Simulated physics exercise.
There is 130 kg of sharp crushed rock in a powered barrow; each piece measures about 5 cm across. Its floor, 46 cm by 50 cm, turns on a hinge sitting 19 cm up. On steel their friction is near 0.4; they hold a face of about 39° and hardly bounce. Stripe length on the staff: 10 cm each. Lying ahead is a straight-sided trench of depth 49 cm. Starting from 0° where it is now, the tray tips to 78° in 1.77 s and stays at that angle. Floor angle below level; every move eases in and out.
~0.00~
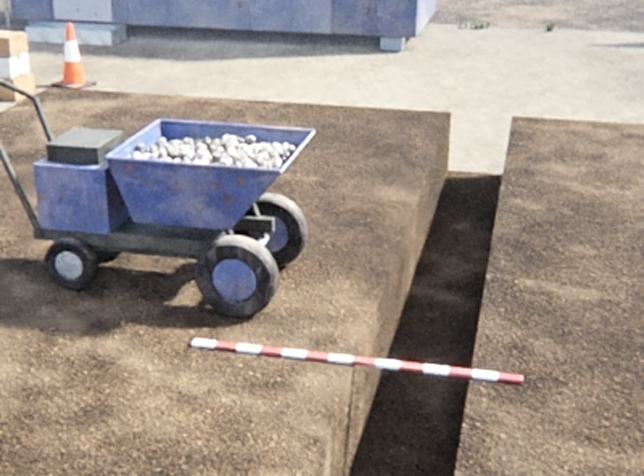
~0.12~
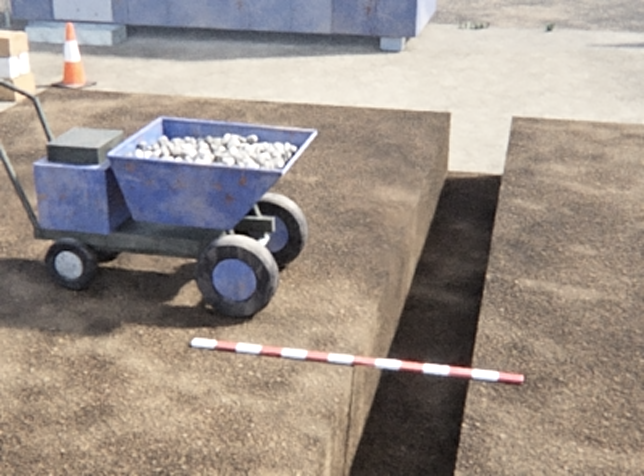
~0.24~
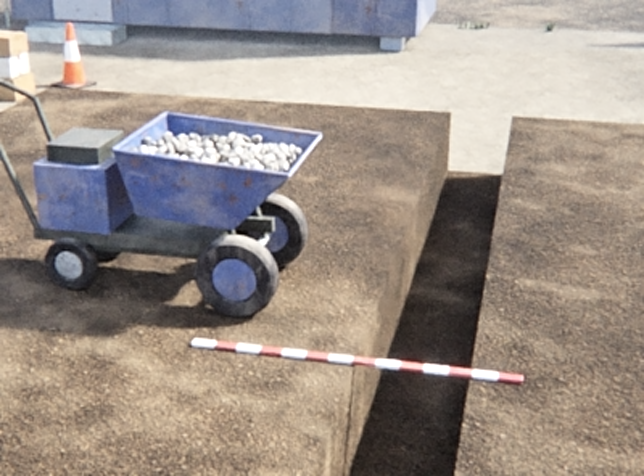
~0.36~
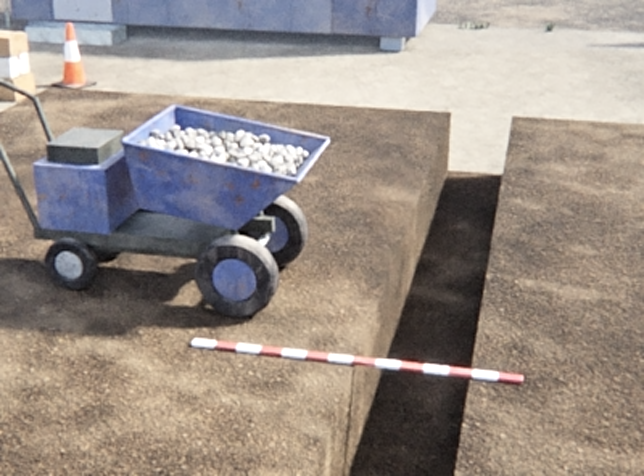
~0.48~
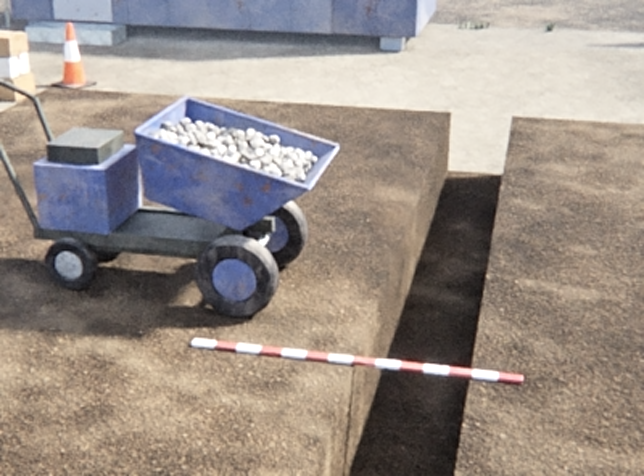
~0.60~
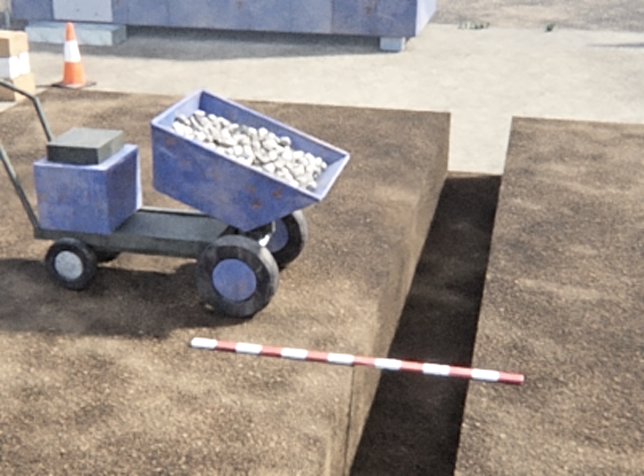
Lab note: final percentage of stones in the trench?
Approx. 100 %.
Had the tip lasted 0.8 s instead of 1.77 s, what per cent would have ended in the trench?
With that change, it comes to around 100 per cent.
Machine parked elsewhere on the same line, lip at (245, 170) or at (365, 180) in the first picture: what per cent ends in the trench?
First spot about 40, second spot about 75 per cent.
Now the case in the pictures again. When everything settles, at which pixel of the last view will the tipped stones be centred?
About (426, 382).
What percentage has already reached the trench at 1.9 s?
Something like 40 in a hundred.
After 1.3 s the floor is at 66°; 100 % in the tray; the foremost stones are at (375, 271).
After 1.9 s the floor is at 78°; 57 % in the tray, 1 % short of the trench, 42 % in the trench; the foremost stones are at (469, 393).
After 2.2 s the floor is at 78°; 23 % in the tray, 77 % in the trench; the foremost stones are at (471, 385).
After 4.2 s the floor is at 78°; 0 % in the tray, 100 % in the trench; the foremost stones are at (471, 385).
